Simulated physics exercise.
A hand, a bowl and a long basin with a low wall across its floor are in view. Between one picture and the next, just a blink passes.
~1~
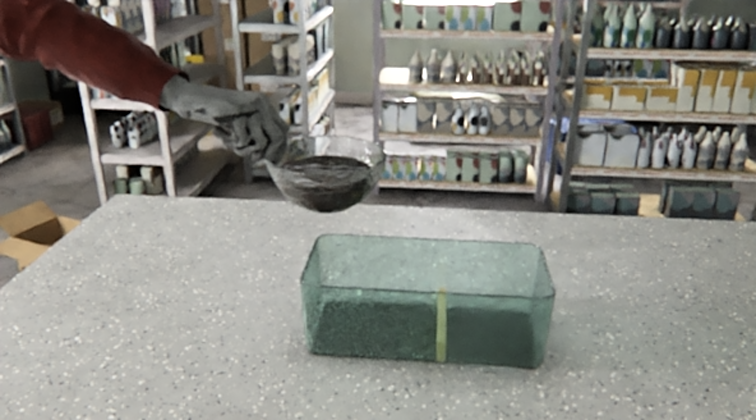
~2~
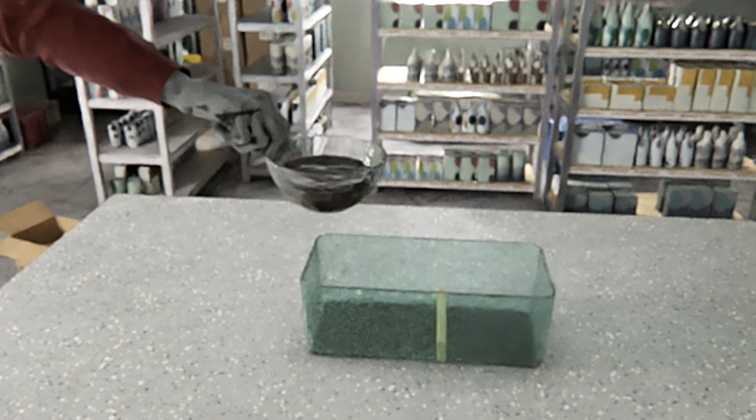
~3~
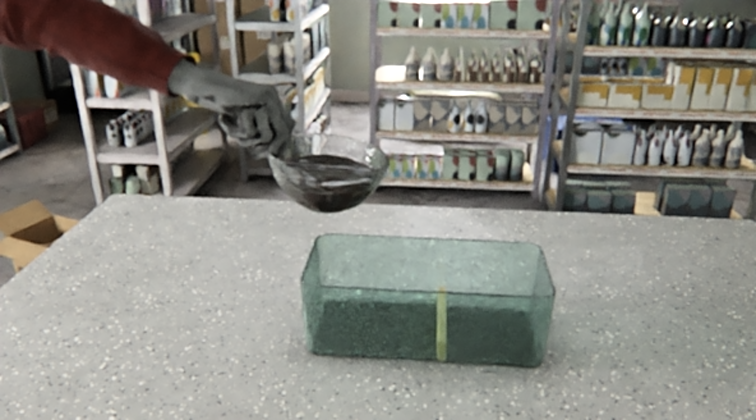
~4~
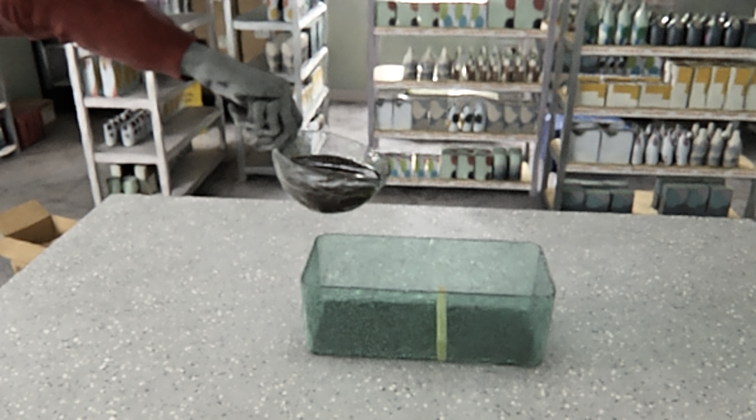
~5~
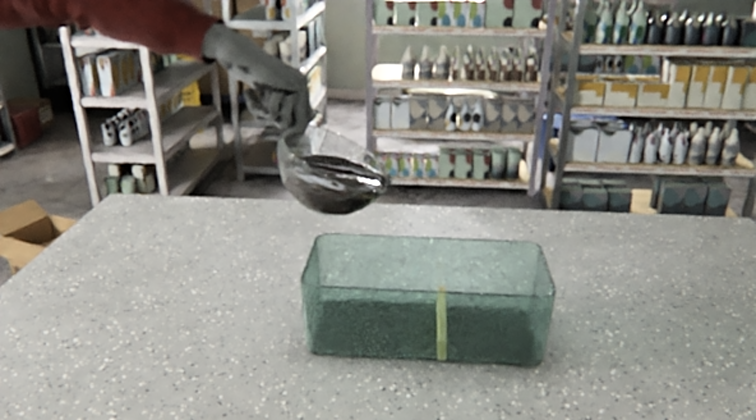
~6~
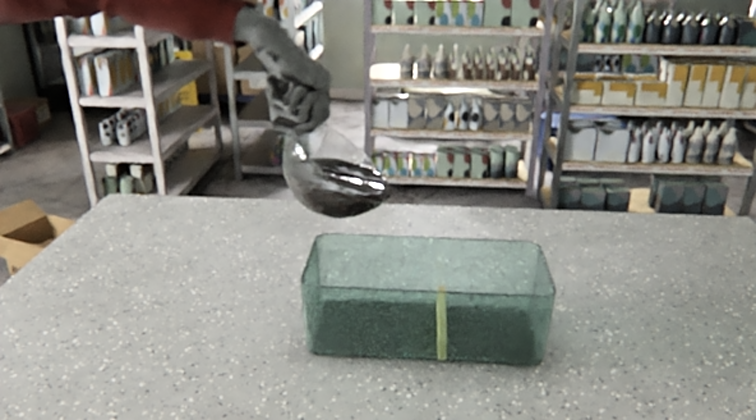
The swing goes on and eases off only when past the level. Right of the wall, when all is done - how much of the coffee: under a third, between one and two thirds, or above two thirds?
My call is that the right side misses a third.
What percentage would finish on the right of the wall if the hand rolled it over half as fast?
It comes to some 10 in a hundred.
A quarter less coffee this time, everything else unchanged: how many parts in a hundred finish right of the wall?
20 per cent or so.
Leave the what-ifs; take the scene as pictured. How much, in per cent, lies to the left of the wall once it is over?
Share approx. 70 %.
A moment on, the bowl is tipped right over and 2 per cent is still to pour, 80 is left of the wall and 0 right of it.
Next, the bowl is tipped right over and 0 per cent is still to pour, 69 is left of the wall and 12 right of it.
Then the bowl is tipped right over and 0 per cent is still to pour, 70 is left of the wall and 21 right of it.
Later the bowl is tipped right over and 0 per cent is still to pour, 71 is left of the wall and 21 right of it.
In the end 71 per cent lies left of the wall, 21 right of it and 8 outside.
